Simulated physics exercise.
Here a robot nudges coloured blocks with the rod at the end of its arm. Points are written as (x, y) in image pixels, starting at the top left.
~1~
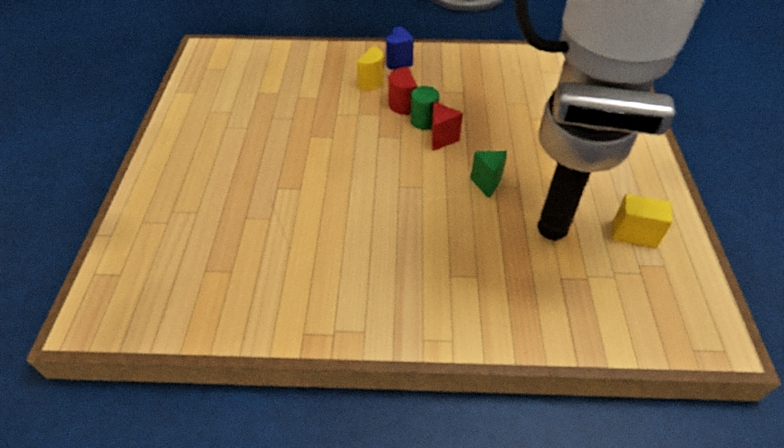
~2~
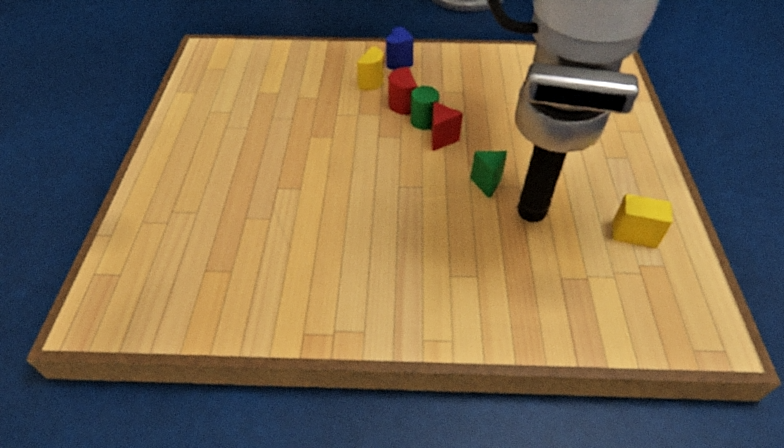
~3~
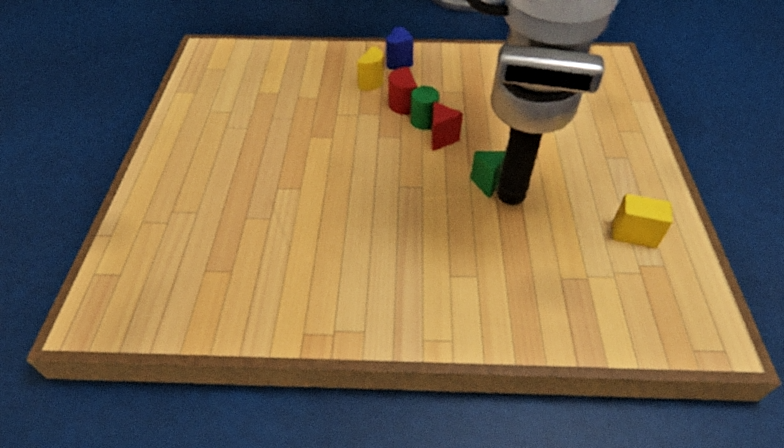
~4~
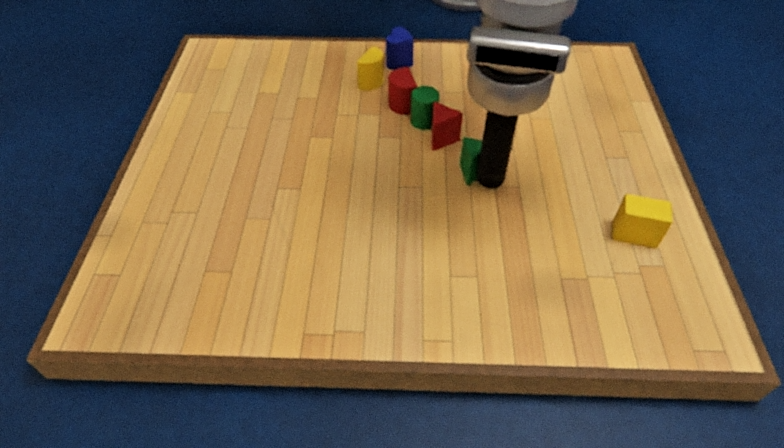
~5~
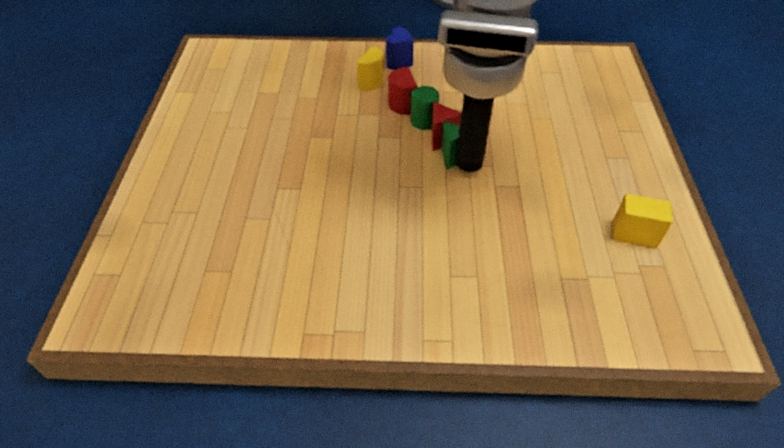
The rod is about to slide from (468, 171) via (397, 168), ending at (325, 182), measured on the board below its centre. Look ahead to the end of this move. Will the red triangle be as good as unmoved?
My answer is no.
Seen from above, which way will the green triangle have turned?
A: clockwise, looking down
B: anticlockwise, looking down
(A)
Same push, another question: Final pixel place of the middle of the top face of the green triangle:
The middle of its top is at (422, 122).
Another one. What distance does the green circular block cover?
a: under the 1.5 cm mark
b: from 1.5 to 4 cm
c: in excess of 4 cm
a
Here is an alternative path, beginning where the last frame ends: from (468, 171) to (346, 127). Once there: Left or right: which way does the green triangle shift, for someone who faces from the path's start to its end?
It is pushed towards the right-hand side.
The first path, step by step. One third of the way, rod (420, 158); red triangle (436, 108), turned 55° clockwise; green triangle (422, 122), turned 30° clockwise.
Two thirds of the way, rod (373, 166); red triangle (436, 108), turned 55° clockwise; green triangle (422, 122), turned 30° clockwise.
At the end, rod (324, 175); green circular block still; red triangle (436, 108), turned 55° clockwise; green triangle (422, 122), turned 30° clockwise.
